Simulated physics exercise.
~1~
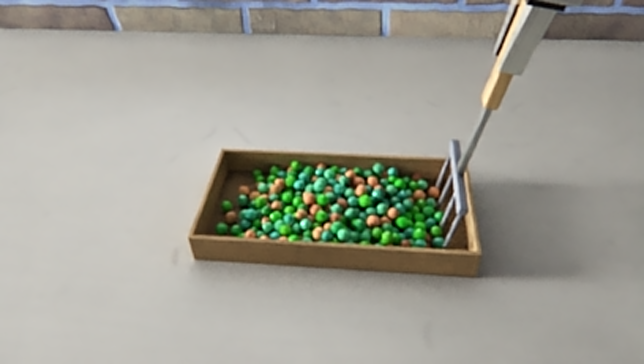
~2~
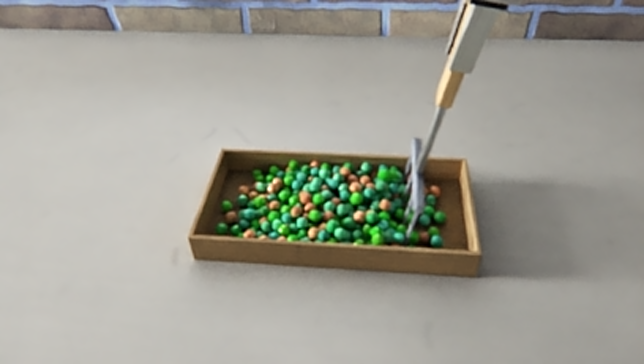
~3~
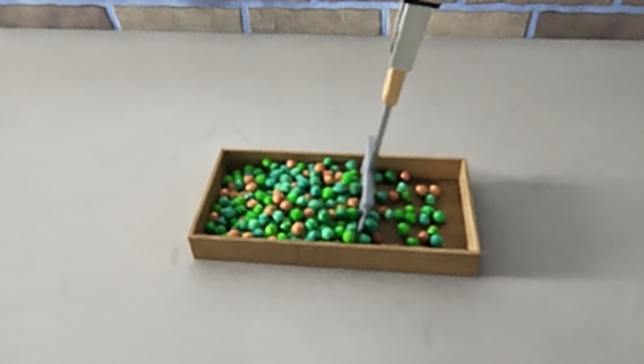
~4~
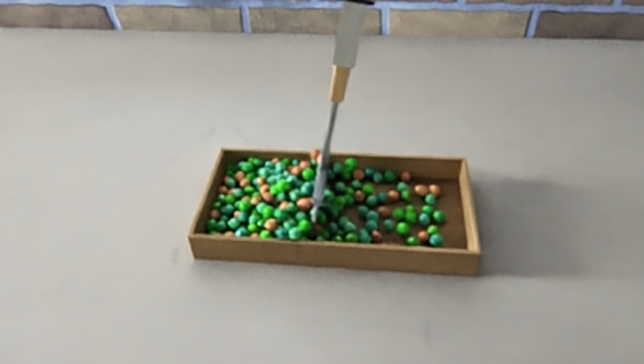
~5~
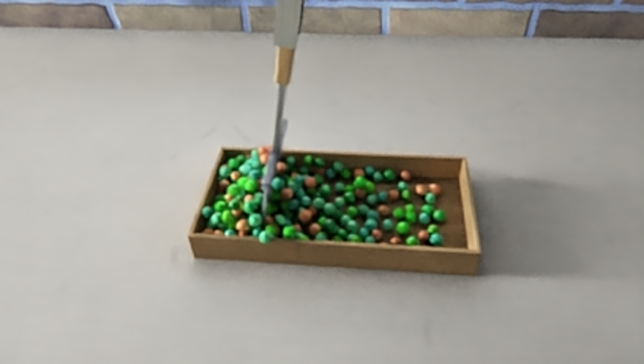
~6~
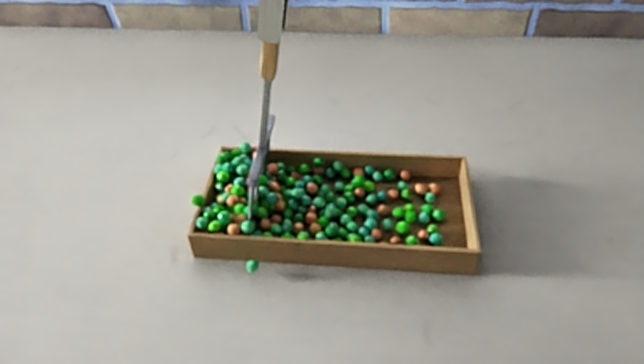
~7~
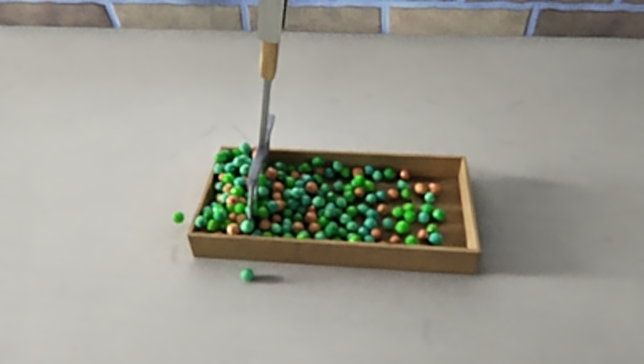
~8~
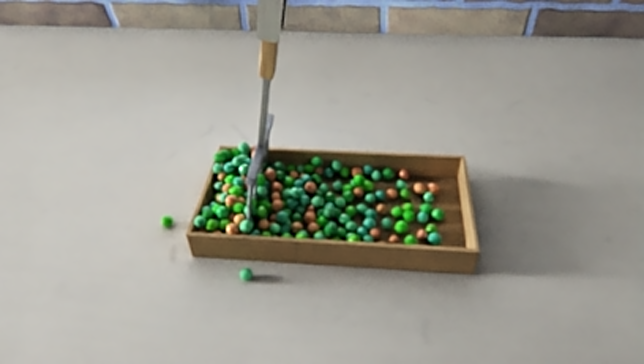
At the start, a comb with a few upright teeth, held from above by a robot arm, stands at the right end of a shallow brown tray filled with green, teal and orange round sweets. The arm drags the comb left through the sweets, many of which slip behind it. As it goes on, sweets pile up toward the left end, leaving the right side sparser. Near the left wall the comb stops, and two greenish sweets spill over the edges onto the grey table. They come to rest outside, while nearly all the others stay in the tray.
